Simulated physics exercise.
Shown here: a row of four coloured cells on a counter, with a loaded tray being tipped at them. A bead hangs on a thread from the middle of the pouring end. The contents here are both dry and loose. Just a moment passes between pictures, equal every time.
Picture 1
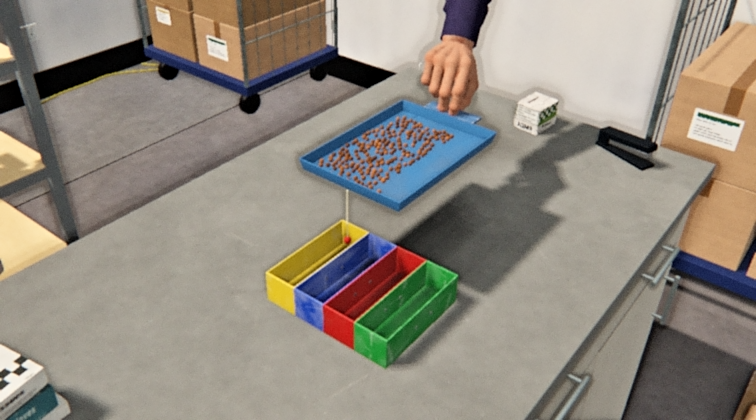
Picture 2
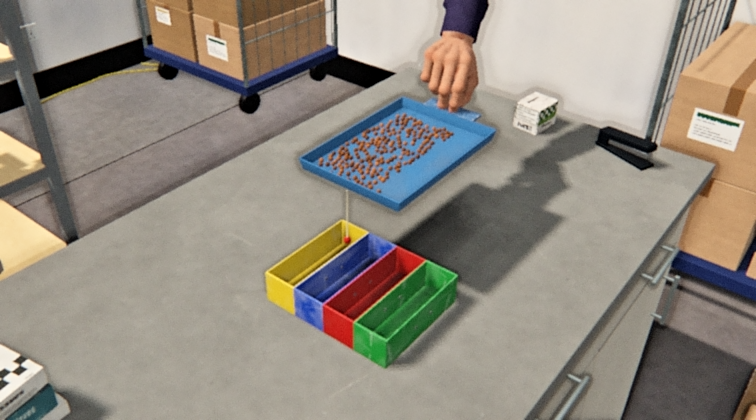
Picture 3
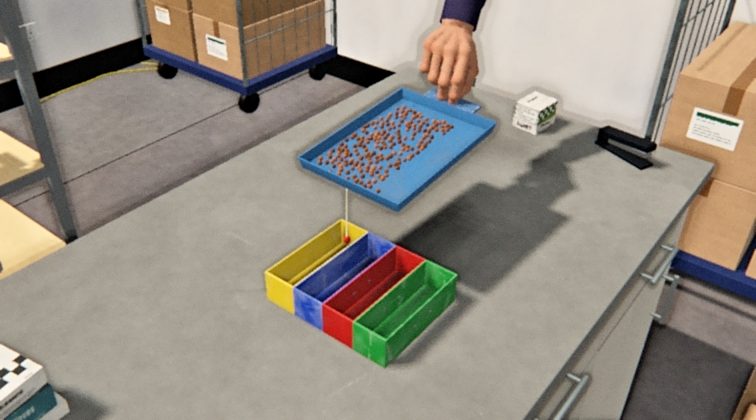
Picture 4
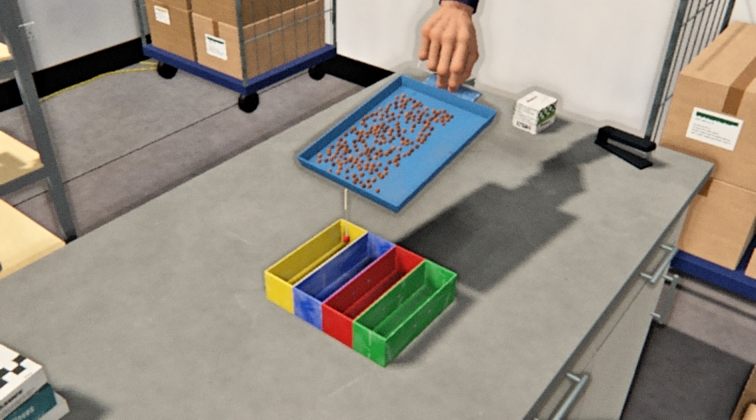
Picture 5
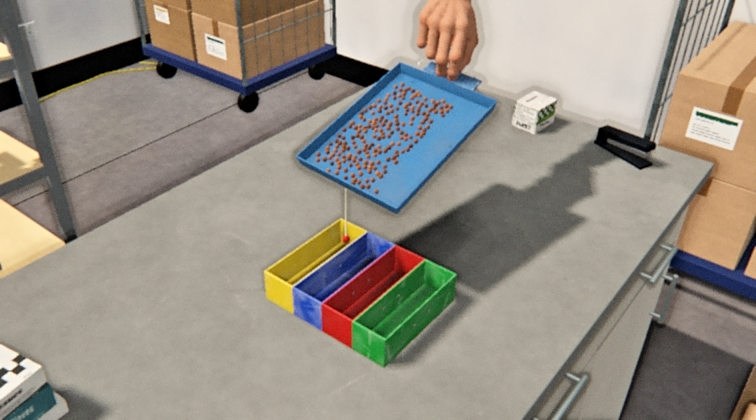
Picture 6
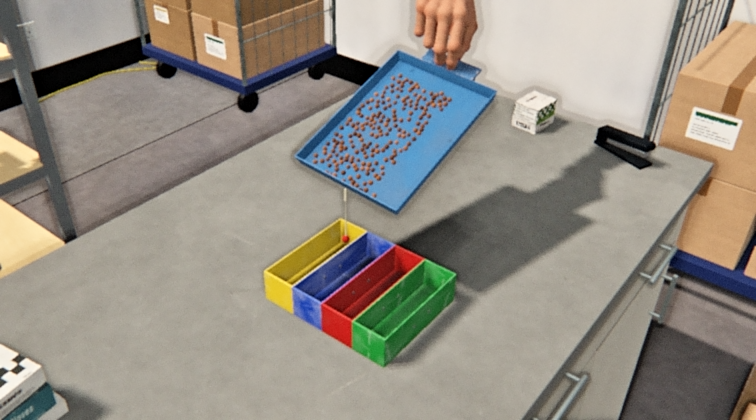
A hand gradually tilts a blue tray of small brown balls above four coloured cells.
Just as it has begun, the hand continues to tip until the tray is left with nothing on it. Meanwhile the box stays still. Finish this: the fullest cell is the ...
... Red one.
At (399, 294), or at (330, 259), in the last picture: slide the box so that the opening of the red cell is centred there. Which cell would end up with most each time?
Position one: That blue cell. Position two: That green cell.
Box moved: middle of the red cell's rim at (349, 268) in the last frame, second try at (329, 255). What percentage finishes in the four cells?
Roughly 90 % and then 60 %.
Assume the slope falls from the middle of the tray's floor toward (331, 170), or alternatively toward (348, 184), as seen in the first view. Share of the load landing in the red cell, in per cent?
0 per cent, then 10 per cent.
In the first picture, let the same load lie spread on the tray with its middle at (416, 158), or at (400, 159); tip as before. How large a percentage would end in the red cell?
It comes to about 70 per cent the first time and about 60 per cent the second.
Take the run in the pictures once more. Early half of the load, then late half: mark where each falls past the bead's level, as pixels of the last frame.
It passes near (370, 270) first and then near (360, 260).
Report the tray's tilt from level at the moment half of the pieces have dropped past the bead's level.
At about 110°.
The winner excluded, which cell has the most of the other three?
The answer would be blue.
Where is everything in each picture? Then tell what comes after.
Corners of the pouring end (303, 158) and (399, 200), level; middle of the load (386, 151), cereal balls; bead on its thread (348, 240); yellow cell (281, 291); blue cell (309, 307); red cell (339, 325); green cell (370, 343), in the first frame.
Corners of the pouring end (303, 158) and (398, 201), level; middle of the load (385, 149), in the second frame.
Corners of the pouring end (302, 157) and (398, 201), tipped barely, lowest at the right corner; middle of the load (385, 145), in the third frame.
Corners of the pouring end (301, 156) and (397, 203), tipped a little, lowest at the right corner; middle of the load (384, 139), in the fourth frame.
Corners of the pouring end (300, 156) and (396, 205), tipped clearly, lowest at the right corner; middle of the load (383, 134), in the fifth frame.
Corners of the pouring end (299, 155) and (395, 207), tipped clearly, lowest at the right corner; middle of the load (380, 131), the larger part on the move; yellow cell (279, 290); blue cell (307, 306); red cell (337, 323); green cell (369, 342), in the sixth frame.
Just after the last frame, tray tipped steeply; the larger part on the tray; just a few in the green cell; just a few in the red cell; about a tenth falling or outside the box.
A moment on, tray tipped past a quarter turn; roughly half on the tray; roughly a quarter in the red cell; about a tenth in the blue cell; about a tenth in the green cell; just a few in the yellow cell; roughly a quarter falling or outside the box.
Further on, tray tipped past a quarter turn; roughly half in the red cell; roughly a third in the blue cell; about a tenth in the yellow cell; about a tenth in the green cell; just a few falling or outside the box.
When it is over, tray tipped past a quarter turn; roughly half in the red cell; roughly a third in the blue cell; about a tenth in the yellow cell; about a tenth in the green cell; just a few outside the box.
